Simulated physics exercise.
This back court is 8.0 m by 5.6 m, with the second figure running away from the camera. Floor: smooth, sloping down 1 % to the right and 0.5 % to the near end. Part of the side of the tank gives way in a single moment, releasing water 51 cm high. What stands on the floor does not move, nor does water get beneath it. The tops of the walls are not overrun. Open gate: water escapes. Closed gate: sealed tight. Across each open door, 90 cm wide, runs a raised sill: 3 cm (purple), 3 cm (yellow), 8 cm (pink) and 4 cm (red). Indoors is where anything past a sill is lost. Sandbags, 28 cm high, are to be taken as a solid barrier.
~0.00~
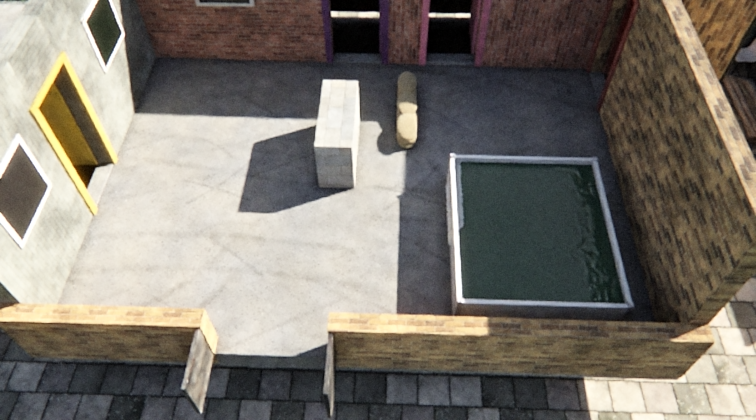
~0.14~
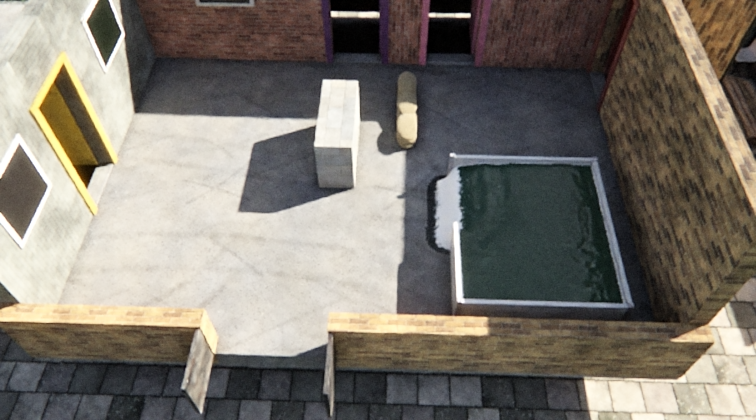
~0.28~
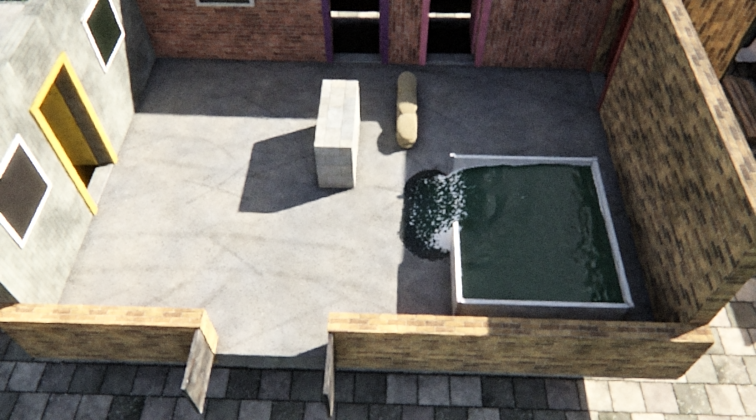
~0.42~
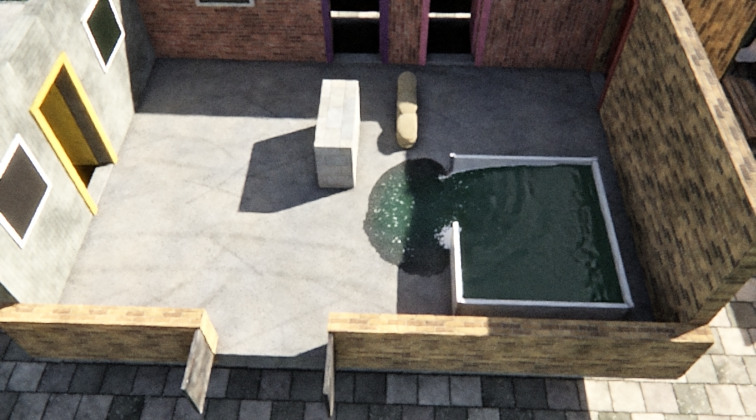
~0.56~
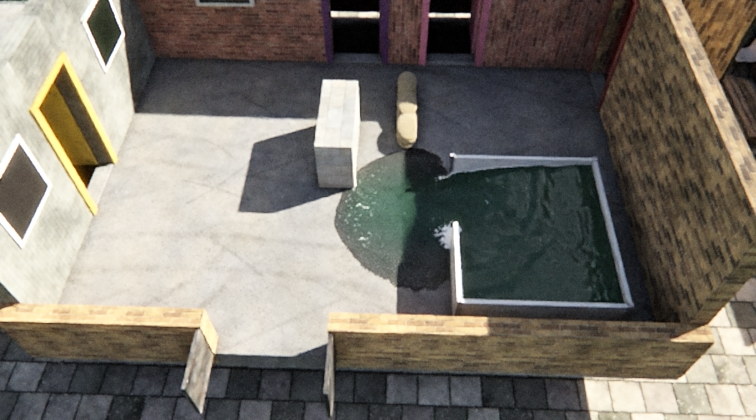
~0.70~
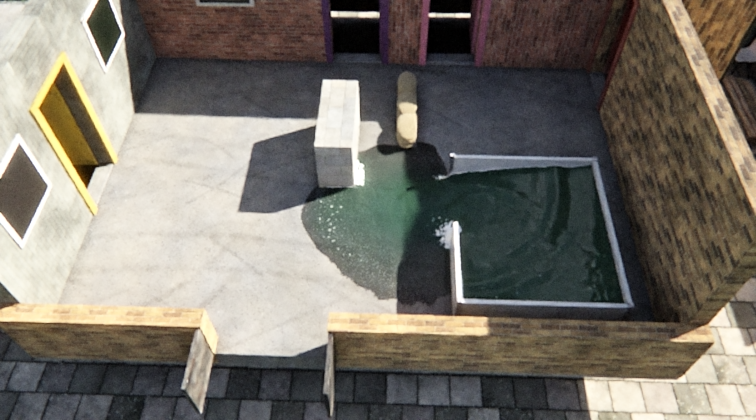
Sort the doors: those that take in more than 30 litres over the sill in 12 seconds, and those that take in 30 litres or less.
Sorted: The purple door takes in more; the yellow door takes in more; the pink door takes in 30 litres or less; the red door takes in 30 litres or less.
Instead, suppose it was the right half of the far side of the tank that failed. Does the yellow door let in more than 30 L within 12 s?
Then: Yellow short of it.
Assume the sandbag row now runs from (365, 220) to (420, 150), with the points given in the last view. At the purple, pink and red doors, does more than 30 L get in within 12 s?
Then: Purple under, pink below, red over.
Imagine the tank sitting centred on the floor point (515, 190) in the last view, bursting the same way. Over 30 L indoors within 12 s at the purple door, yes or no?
Well, purple ends up beyond the mark.
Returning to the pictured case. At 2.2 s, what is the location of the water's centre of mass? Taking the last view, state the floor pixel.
The water's centre sits at about (455, 228).
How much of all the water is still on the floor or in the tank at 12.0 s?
Remaining: Roughly 76 %.
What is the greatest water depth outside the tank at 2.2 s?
30 cm or so.
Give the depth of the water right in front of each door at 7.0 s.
Depths in cm: Purple 8, yellow 6, pink 2, red 3.
After 1.4 s water covers 20 % of the floor and is deepest (32 cm) near (362, 182); purple door not reached, yellow door not reached, pink door not reached, red door not reached.
After 2.2 s water covers 40 % of the floor and is deepest (30 cm) near (362, 182); purple door 2 cm at the sill, 0 L in, yellow door 4 cm at the sill, 0 L in, pink door not reached, red door not reached.
After 3.5 s water covers 50 % of the floor and is deepest (28 cm) near (48, 330); purple door 10 cm at the sill, 58 L in, yellow door 10 cm at the sill, 31 L in, pink door 3 cm at the sill, 0 L in, red door not reached.
After 7.0 s water covers 70 % of the floor and is deepest (11 cm) near (443, 211); purple door 8 cm at the sill, 175 L in, yellow door 6 cm at the sill, 80 L in, pink door 2 cm at the sill, 0 L in, red door 3 cm at the sill, 0 L in.
After 12.0 s water covers 90 % of the floor and is deepest (12 cm) near (398, 111); purple door 6 cm at the sill, 218 L in, yellow door 3 cm at the sill, 90 L in, pink door 2 cm at the sill, 0 L in, red door 3 cm at the sill, 0 L in.
